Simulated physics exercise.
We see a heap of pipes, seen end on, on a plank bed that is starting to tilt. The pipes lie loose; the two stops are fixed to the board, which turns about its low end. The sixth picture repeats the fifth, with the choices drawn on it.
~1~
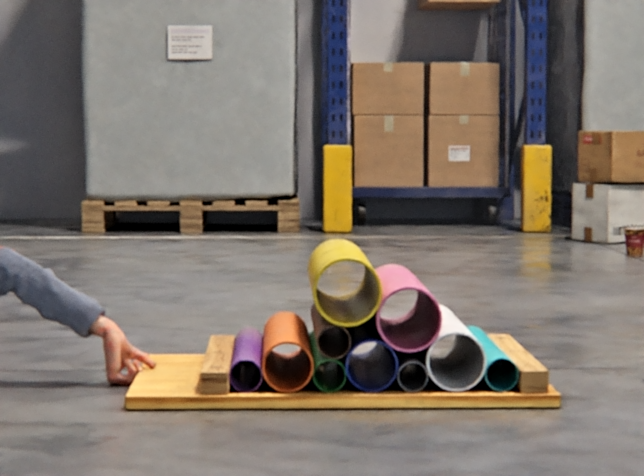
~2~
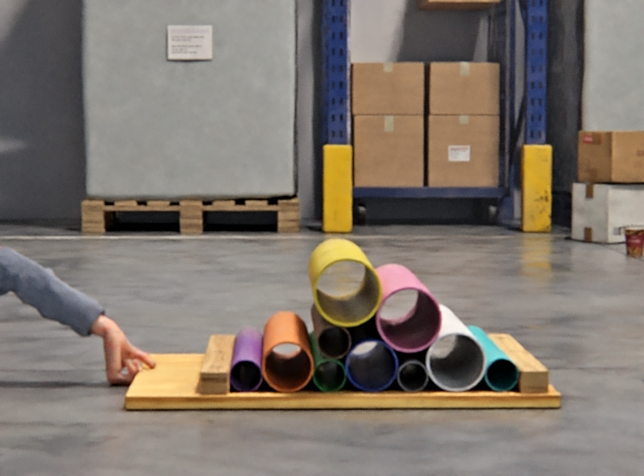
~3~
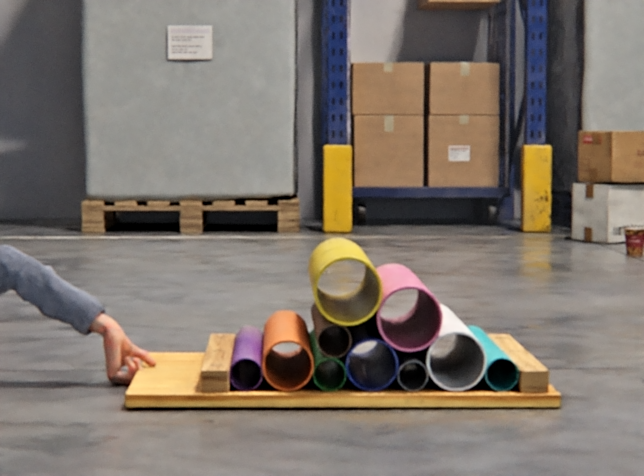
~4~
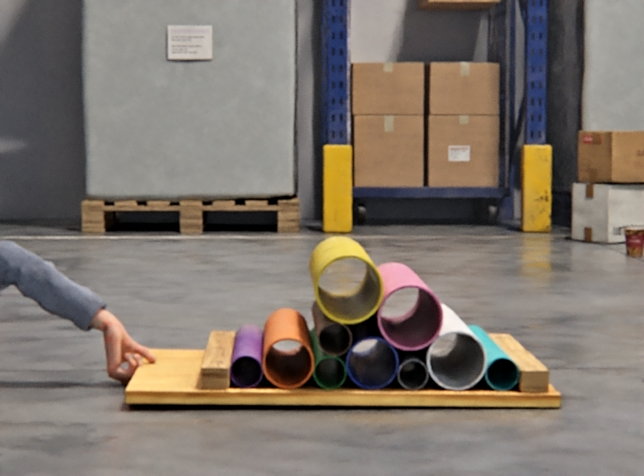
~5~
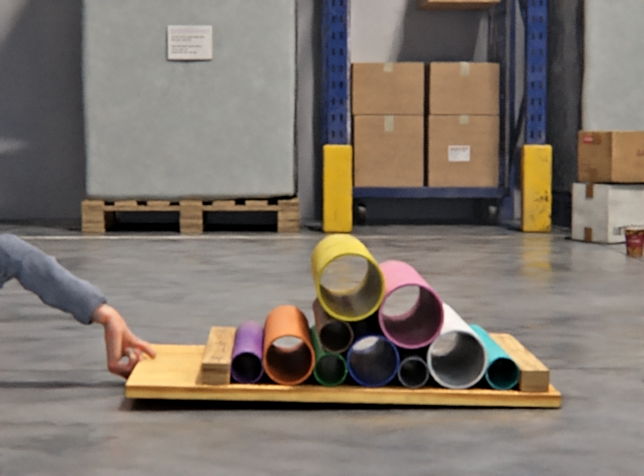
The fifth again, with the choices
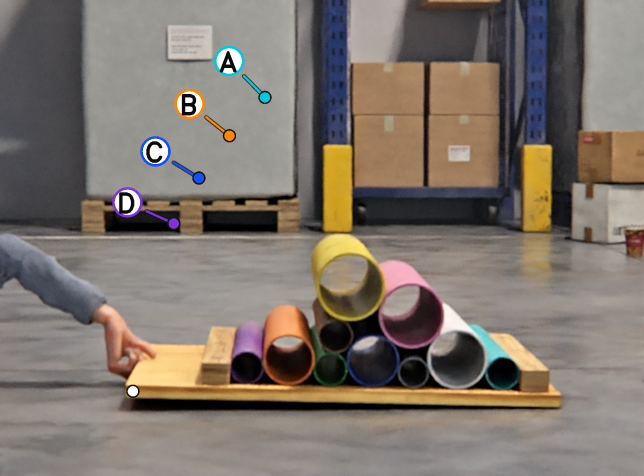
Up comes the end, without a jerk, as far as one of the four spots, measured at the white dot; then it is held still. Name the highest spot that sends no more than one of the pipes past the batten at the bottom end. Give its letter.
The highest mark that will do is B.
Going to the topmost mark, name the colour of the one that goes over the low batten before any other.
First is the pink one.
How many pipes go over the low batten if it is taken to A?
At A the number is two.
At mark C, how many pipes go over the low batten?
At C the number is none.
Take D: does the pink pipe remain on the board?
Yes.
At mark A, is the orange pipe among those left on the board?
Yes, with A.
On the marked copy, A at (265, 98); B at (229, 136); C at (199, 178); D at (173, 223); the white dot at (133, 391).
Taking B. A third of the way, board at 20°.
Two thirds of the way, board at 38°.
When it is over, board at 39°, none over the low batten.
As for the rest, A two over the low batten (pink, yellow); C none over the low batten; D none over the low batten.
